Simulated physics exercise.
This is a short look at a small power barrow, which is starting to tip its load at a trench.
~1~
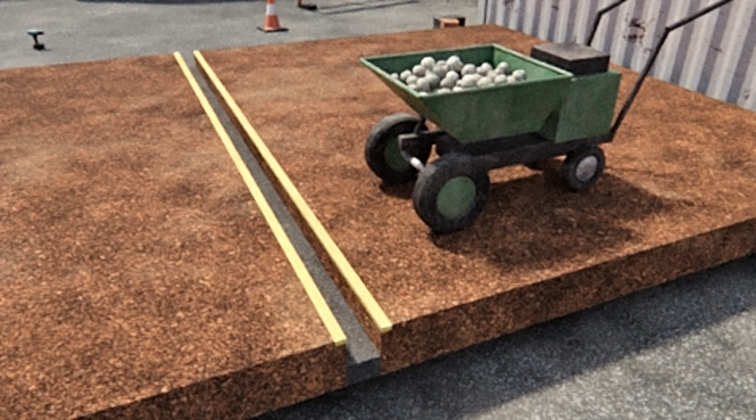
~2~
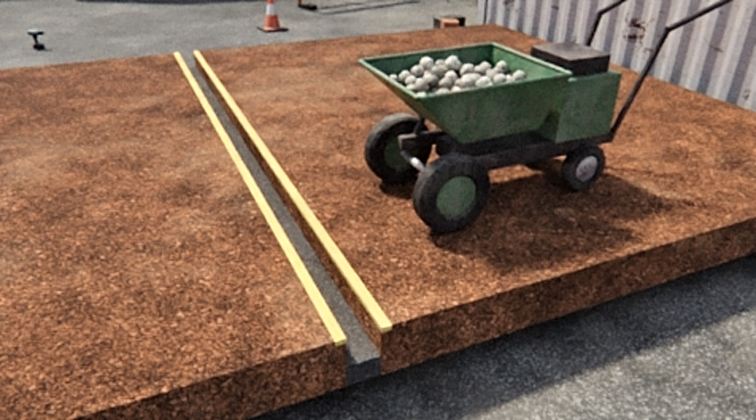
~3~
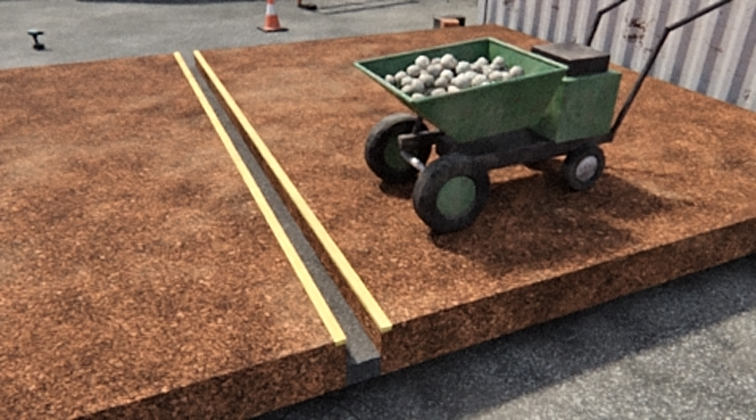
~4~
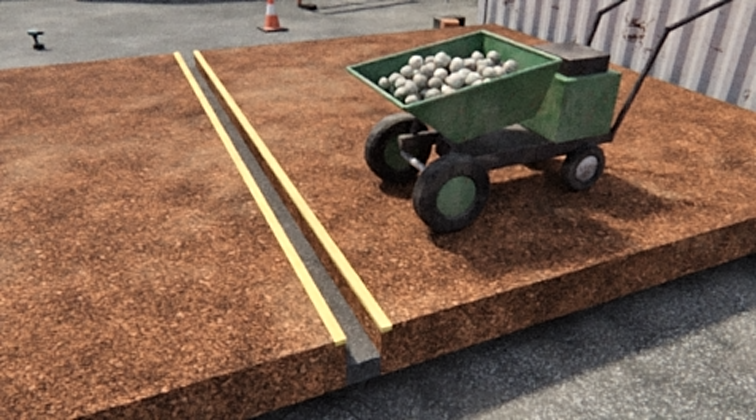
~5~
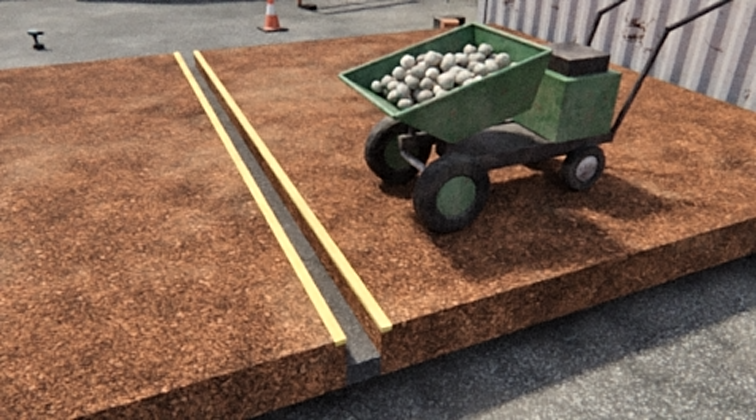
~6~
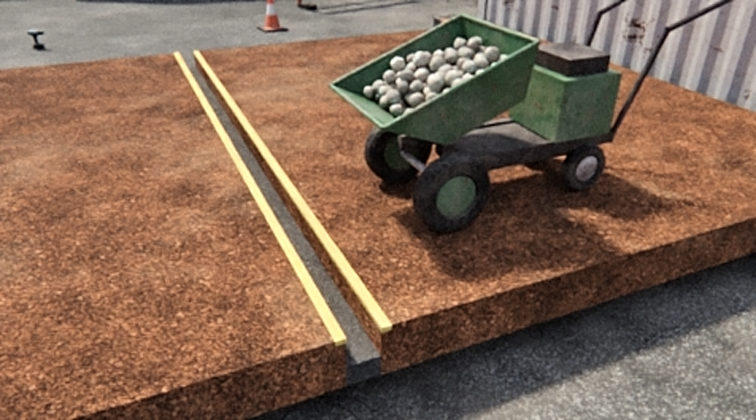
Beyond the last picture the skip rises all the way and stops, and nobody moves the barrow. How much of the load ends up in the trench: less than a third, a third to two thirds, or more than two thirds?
A third to two thirds.
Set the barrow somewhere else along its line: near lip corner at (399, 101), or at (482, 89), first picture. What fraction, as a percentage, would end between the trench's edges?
First spot: Roughly 40 percent; second spot: Roughly 30 percent.
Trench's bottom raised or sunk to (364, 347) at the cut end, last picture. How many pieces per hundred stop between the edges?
40 %.
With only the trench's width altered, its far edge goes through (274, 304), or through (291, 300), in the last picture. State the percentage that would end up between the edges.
The first try comes to close to 90 per cent, the next to 70 per cent.
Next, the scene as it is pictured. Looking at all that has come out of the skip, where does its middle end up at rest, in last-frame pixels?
Around (290, 225).
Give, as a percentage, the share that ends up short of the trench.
It comes to close to 5 %.
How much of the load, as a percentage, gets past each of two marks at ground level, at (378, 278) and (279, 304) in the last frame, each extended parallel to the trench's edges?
I'd say about 90 and about 20 in a hundred.
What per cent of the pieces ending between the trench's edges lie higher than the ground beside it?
Roughly 35 %.
Soon after the last picture, skip tipped steeply; all in the skip.
A little later, skip tipped right over; about two thirds in the skip; a stray few short of the trench; about a quarter in or heaped over the trench; a stray few beyond it; a stray few falling.
Later still, skip tipped right over; a small part in the skip; a small part short of the trench; about half in or heaped over the trench; about a quarter beyond it.
By the end, skip tipped right over; a small part in the skip; a small part short of the trench; about half in or heaped over the trench; about a quarter beyond it.
